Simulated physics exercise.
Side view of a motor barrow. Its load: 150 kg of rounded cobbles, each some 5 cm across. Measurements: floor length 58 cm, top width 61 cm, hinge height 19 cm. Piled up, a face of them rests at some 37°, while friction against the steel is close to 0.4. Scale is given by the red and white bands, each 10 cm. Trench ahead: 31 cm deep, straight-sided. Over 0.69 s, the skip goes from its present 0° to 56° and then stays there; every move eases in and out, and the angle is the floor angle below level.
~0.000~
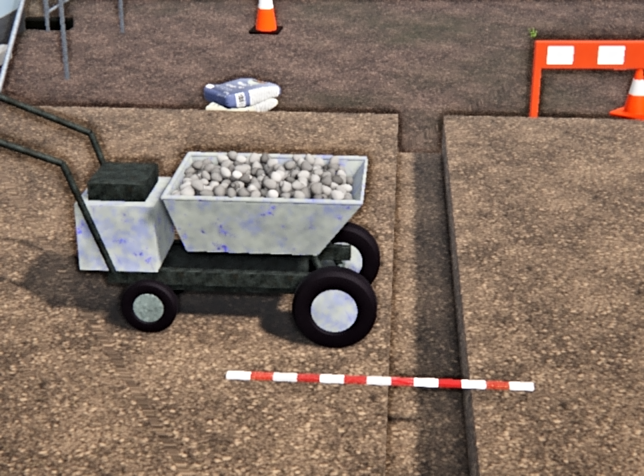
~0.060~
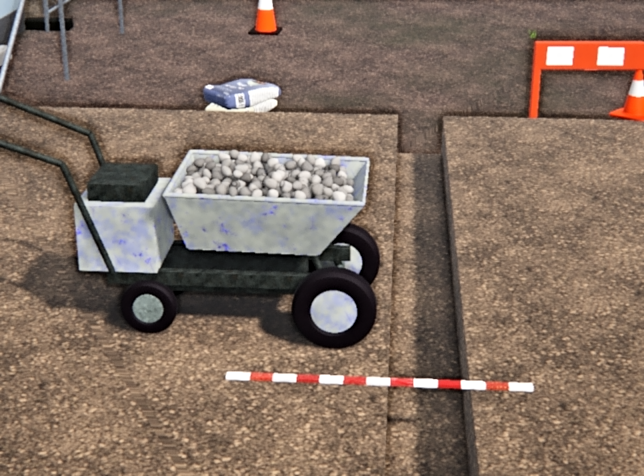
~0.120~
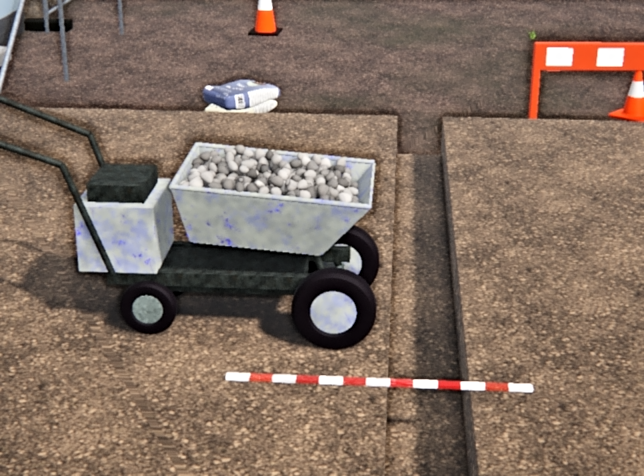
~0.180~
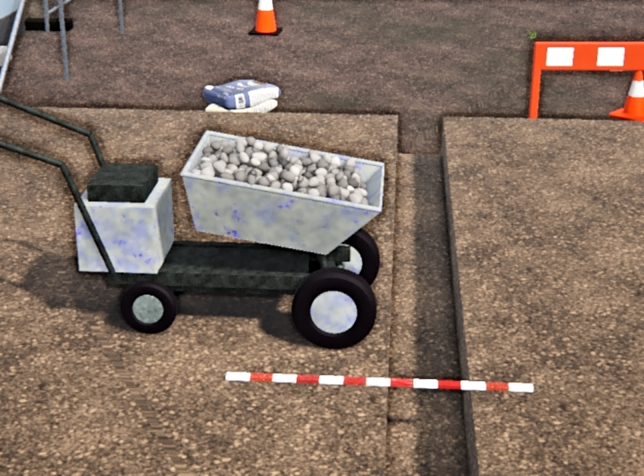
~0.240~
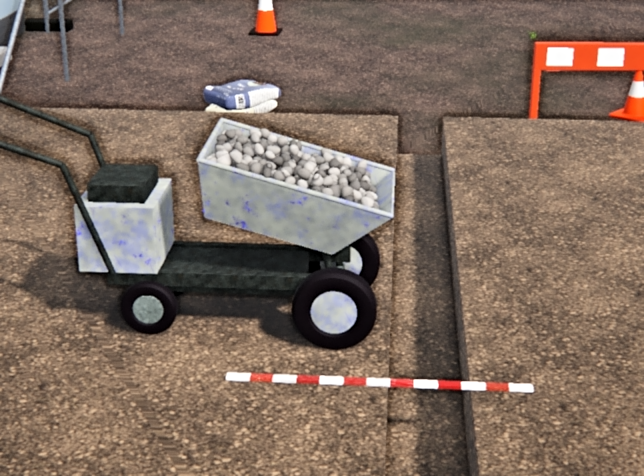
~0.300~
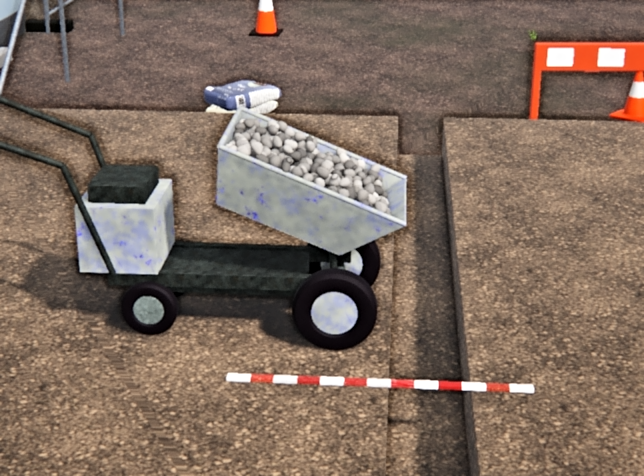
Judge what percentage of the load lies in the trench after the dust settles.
About 15 %.
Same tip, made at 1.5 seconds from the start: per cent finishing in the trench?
20 %.
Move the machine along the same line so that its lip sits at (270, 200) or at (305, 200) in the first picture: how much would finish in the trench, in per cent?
From the first spot near 55, from the second near 45 per cent.
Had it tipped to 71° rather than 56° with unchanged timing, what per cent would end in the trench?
I'd guess some 20 in a hundred.
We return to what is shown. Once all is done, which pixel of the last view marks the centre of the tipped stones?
I'd point to around (510, 324).
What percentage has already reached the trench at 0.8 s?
About 5 per cent by then.
After 0.5 s the floor is at 48°; 100 % in the skip; the foremost stones are at (425, 229).
After 0.8 s the floor is at 56°; 87 % in the skip, 5 % in the trench, 8 % past the trench; the foremost stones are at (503, 289).
After 1.1 s the floor is at 56°; 50 % in the skip, 4 % in the trench, 46 % past the trench; the foremost stones are at (619, 316).
After 3.1 s the floor is at 56°; 35 % in the skip, 15 % in the trench, 50 % past the trench; the foremost stones are past the picture's edge.
